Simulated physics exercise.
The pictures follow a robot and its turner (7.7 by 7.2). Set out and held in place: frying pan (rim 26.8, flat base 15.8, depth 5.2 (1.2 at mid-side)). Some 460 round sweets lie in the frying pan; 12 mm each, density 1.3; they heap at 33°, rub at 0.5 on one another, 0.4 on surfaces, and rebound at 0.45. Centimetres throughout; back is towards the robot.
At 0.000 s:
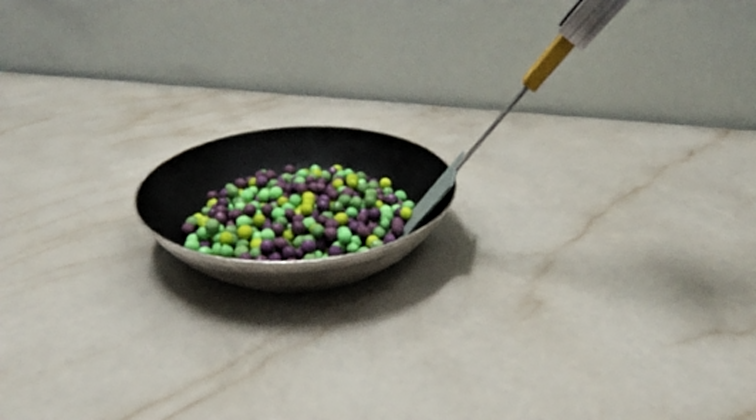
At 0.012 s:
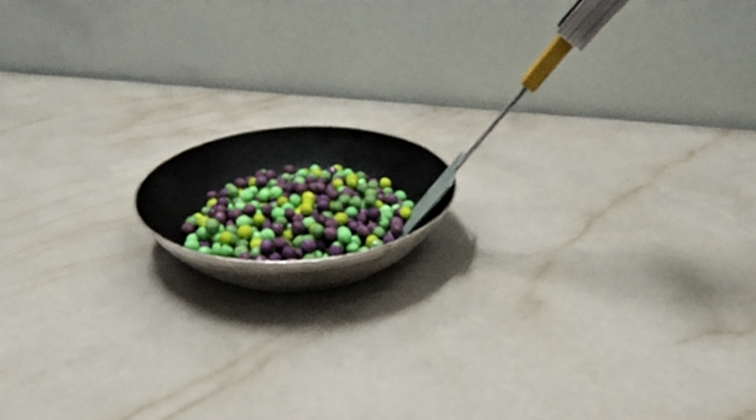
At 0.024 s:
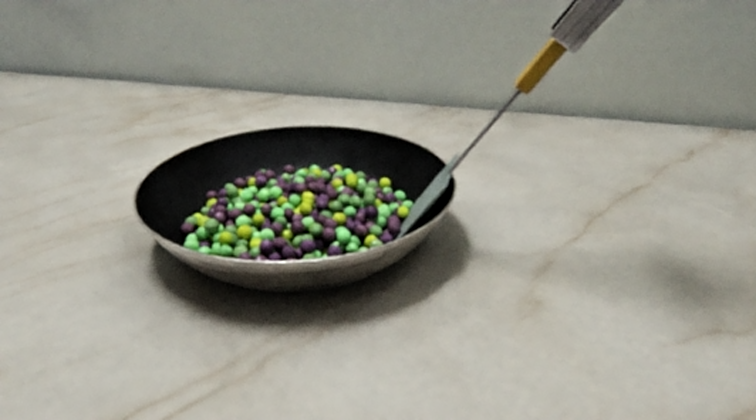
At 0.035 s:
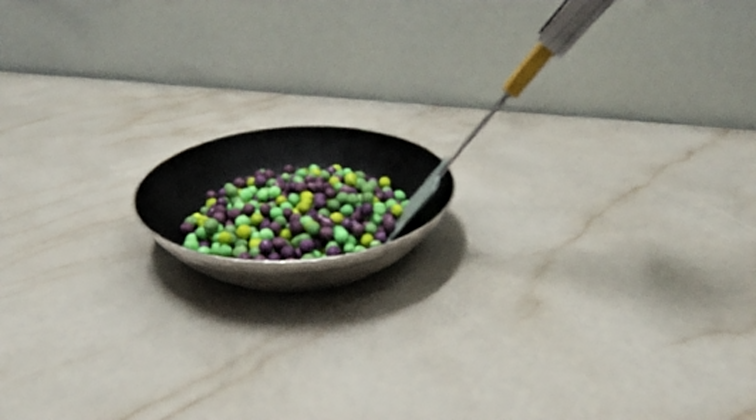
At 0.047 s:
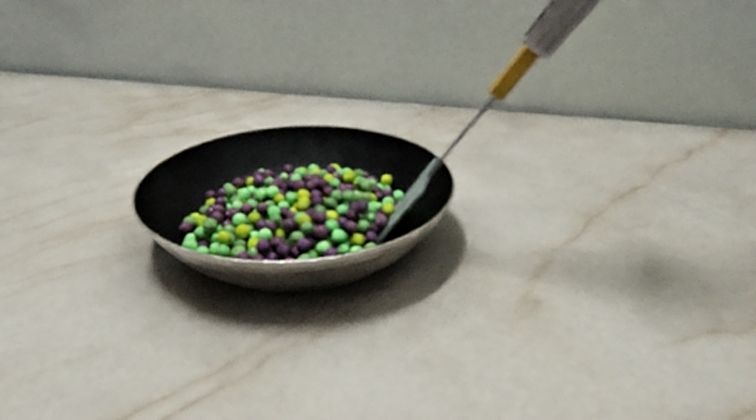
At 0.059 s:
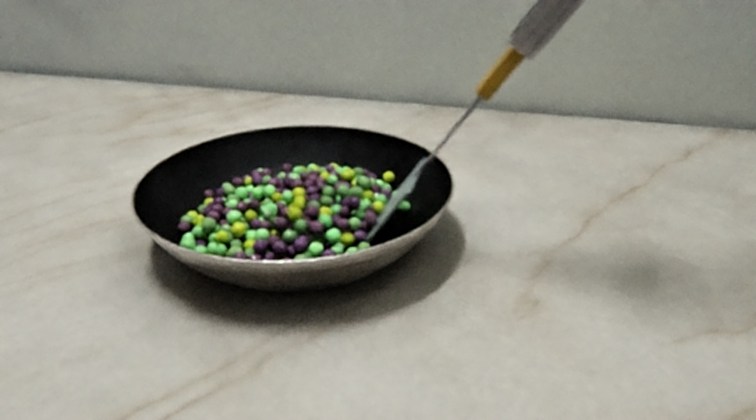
A dark frying pan full of small green, purple and yellow balls sat on a pale marbled surface while a turner at its right side slid slowly left, nudging the nearest balls along.
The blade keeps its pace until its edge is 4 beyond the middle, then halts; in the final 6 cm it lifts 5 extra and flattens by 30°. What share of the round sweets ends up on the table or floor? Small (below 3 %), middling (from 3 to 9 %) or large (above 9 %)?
Answer: Small; below 3 % of the round sweets finish on the table or floor.
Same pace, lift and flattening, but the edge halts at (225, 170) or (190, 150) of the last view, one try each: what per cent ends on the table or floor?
Some 5 and 20 per cent.
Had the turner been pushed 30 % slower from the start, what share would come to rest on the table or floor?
Then about 0 per cent.
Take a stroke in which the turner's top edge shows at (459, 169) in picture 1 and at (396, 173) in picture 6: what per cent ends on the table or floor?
Some 10 per cent.
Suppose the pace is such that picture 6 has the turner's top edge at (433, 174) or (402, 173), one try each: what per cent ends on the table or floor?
Some 0 and 10 per cent.
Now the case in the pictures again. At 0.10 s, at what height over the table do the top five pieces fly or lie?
Roughly 5 cm.
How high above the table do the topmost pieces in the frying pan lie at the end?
Roughly 5.5 cm.
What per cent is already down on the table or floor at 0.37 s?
About 0 per cent.
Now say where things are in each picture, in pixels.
Turner top edge at (458, 168), sloping 56°; upper third of the load around (301, 209), from x 190 to 410, top at y 170; 455 in the frying pan, in the first picture.
Turner top edge at (457, 168), sloping 56°; upper third of the load around (301, 209), from x 190 to 410, top at y 170, in the second picture.
Turner top edge at (452, 170), sloping 56°; upper third of the load around (300, 209), from x 190 to 410, top at y 170, in the third picture.
Turner top edge at (441, 173), sloping 56°; upper third of the load around (307, 209), from x 185 to 405, top at y 170, in the fourth picture.
Turner top edge at (429, 174), sloping 56°; upper third of the load around (305, 209), from x 185 to 405, top at y 170, in the fifth picture.
Turner top edge at (417, 174), sloping 56°; upper third of the load around (299, 207), from x 185 to 405, top at y 170; 455 in the frying pan, in the sixth picture.
By 0.10 s, sloping 56°, highest piece 5 above the table; 455 in the frying pan.
By 0.15 s, sloping 43°, highest piece 6 above the table; 455 in the frying pan.
By 0.37 s, sloping 26°, highest piece 7 above the table; 450 in the frying pan, 3 on the table or floor, 2 on the blade or in flight.
By 1.42 s, sloping 26°, highest piece 5 above the table; 450 in the frying pan, 5 on the table or floor.
Final count, 450 in the frying pan, 5 on the table or floor. That is 1 % on the table or floor.
